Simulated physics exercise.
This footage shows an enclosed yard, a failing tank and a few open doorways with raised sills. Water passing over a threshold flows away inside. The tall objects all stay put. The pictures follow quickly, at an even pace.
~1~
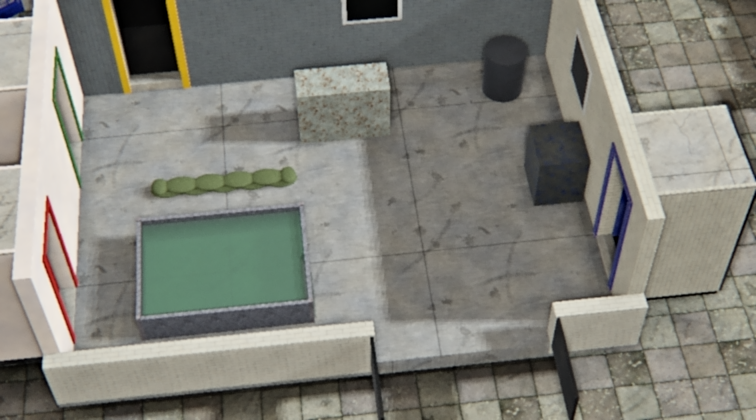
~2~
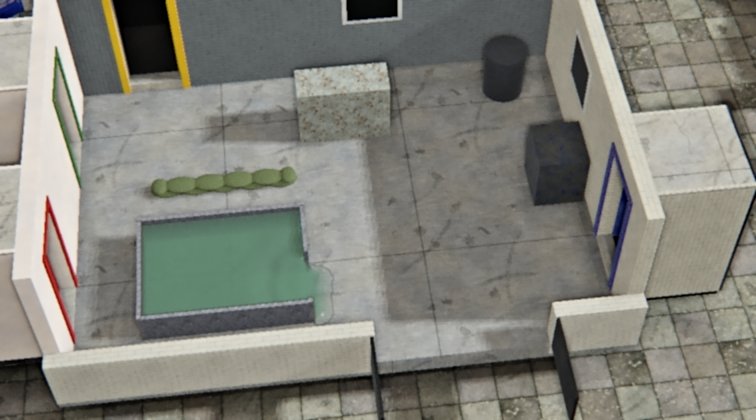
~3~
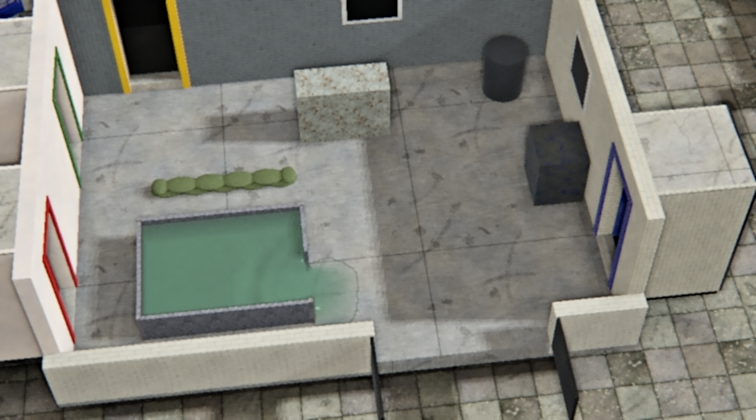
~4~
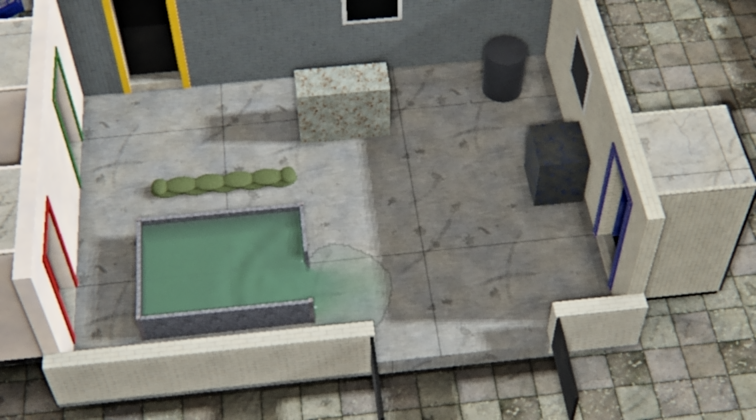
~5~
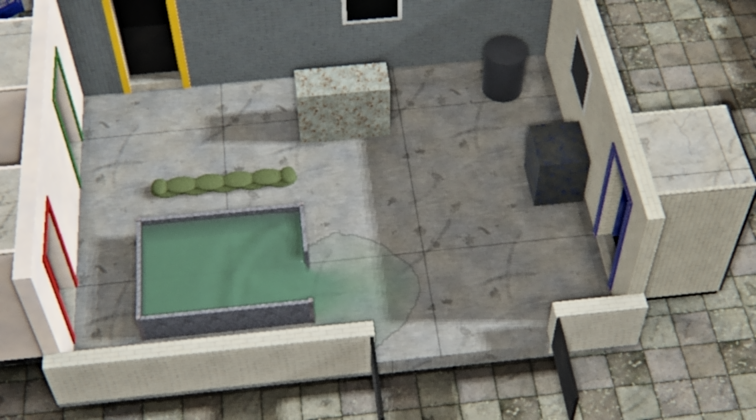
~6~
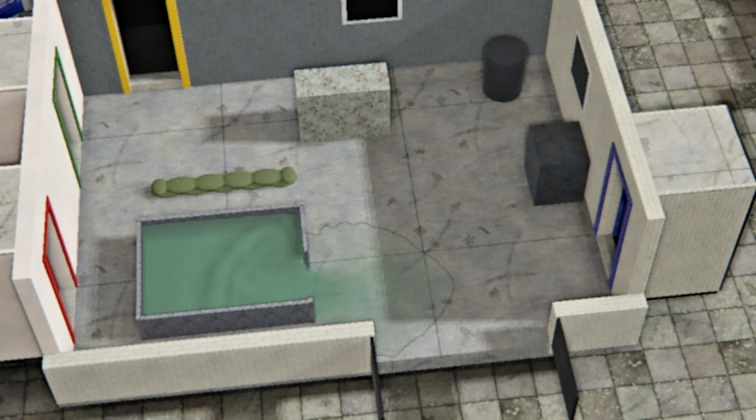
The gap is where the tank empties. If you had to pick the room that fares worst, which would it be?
I would pick the blue room.
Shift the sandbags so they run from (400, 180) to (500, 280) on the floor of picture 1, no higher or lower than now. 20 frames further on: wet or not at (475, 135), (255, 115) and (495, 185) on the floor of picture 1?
Taking the three spots in the order given, they'd be spared, spared and spared.
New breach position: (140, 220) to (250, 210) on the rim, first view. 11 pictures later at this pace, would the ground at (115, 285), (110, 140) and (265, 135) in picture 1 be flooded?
Going through them in turn, I'd say spared, sodden and sodden.
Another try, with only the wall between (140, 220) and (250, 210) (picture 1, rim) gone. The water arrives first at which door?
Answer: The green one.
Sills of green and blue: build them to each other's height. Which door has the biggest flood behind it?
That would be the one in blue.
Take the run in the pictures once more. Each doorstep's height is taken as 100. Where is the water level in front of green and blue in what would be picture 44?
I'd put it at close to 0 and 120 per cent.
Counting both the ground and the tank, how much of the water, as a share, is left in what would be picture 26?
Roughly 88 parts in every hundred.
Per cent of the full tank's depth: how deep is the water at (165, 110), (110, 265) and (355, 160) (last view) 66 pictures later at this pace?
0, 0 and 4 per cent, roughly.
A moment on, water covers 20 % of the floor; green door not reached, red door not reached, yellow door not reached, blue door not reached.
Next, water covers 30 % of the floor; green door not reached, red door not reached, yellow door not reached, blue door wet at the sill, nothing in.
Then, water covers 35 % of the floor; green door not reached, red door not reached, yellow door not reached, blue door a trickle in.
Later, water covers 40 % of the floor; green door not reached, red door not reached, yellow door not reached, blue door some in.
In the end, water covers 55 % of the floor; green door not reached, red door not reached, yellow door not reached, blue door some in; the blue door has let in the most.
